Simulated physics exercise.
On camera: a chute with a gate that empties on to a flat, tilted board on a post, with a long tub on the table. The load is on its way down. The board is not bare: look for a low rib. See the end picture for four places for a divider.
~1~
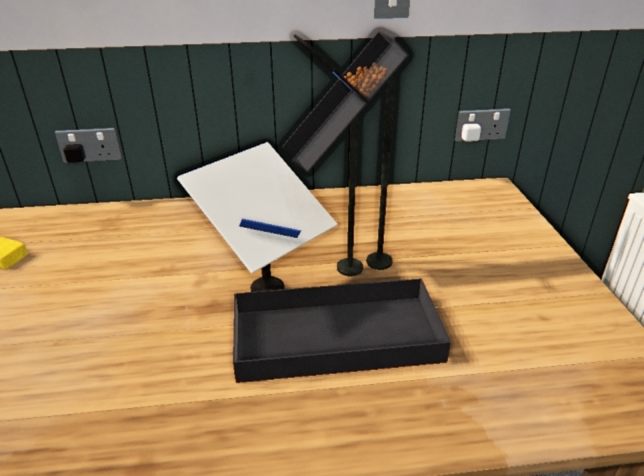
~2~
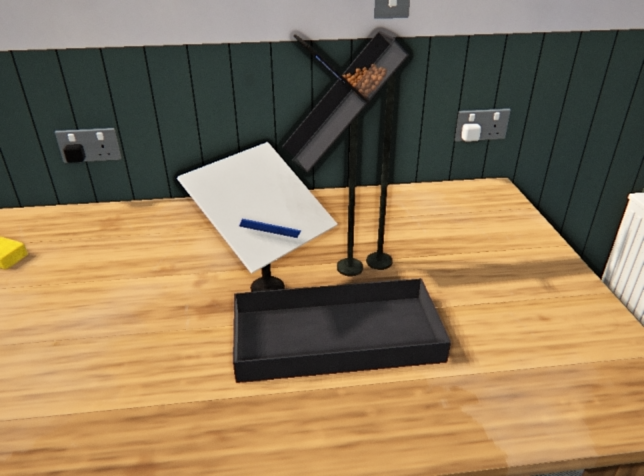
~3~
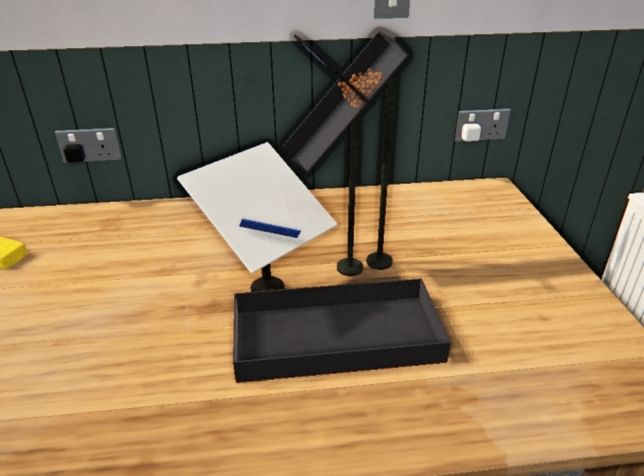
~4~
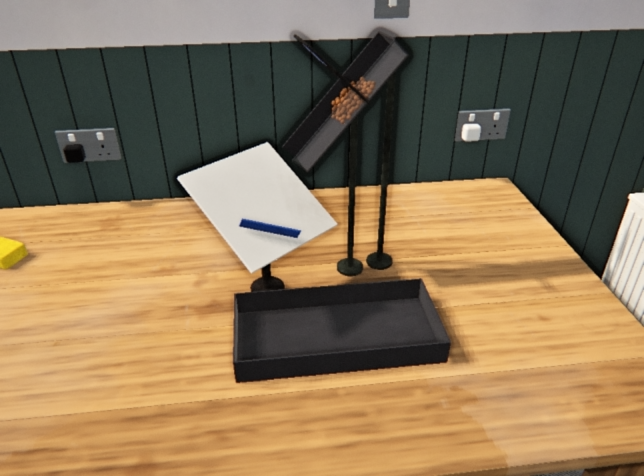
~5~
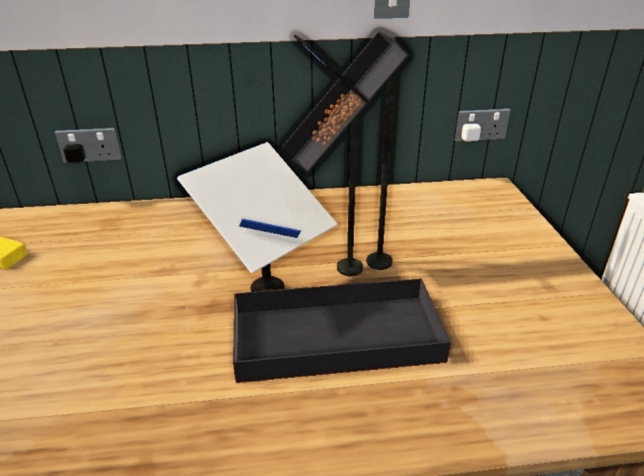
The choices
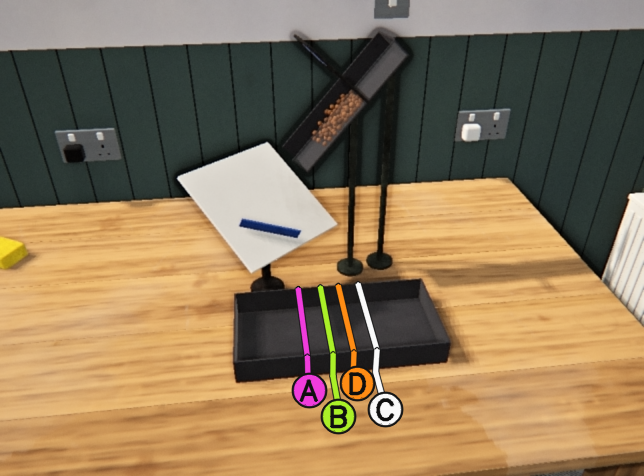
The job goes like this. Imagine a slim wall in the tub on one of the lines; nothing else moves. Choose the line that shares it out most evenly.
D beats the others.
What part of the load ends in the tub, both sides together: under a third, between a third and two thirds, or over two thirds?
Over two thirds.
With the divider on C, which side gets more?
More lands on the left.
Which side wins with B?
Right.
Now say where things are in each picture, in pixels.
In the first picture, load behind the gate near (365, 79), cereal balls; lip of the chute near (302, 165), sloping fairly steeply.
In the second picture, middle of the board near (261, 201), tilted fairly steeply; middle of its low edge near (298, 247); of its high edge near (226, 158).
In the third picture, front corners of the tub near (234, 362) and (450, 342), empty; front of the load near (353, 104).
In the fourth picture, middle of the load near (350, 101); its front near (334, 117), close to a third of the way to the lip; rib from (242, 219) to (301, 231).
In the fifth picture, middle of the load near (339, 117); its front near (315, 139), close to two thirds of the way to the lip.
On the marked copy, line A crosses the front rim at (307, 355); line B crosses the front rim at (332, 353); line C crosses the front rim at (376, 349); line D crosses the front rim at (353, 351).
With A, of what is caught, a small share on the left of the divider, all but a few on the right.
With B, of what is caught, a small share on the left of the divider, all but a few on the right.
With C, of what is caught, all but a few on the left of the divider, a small share on the right.
With D, of what is caught, close to two thirds on the left of the divider, close to a third on the right.
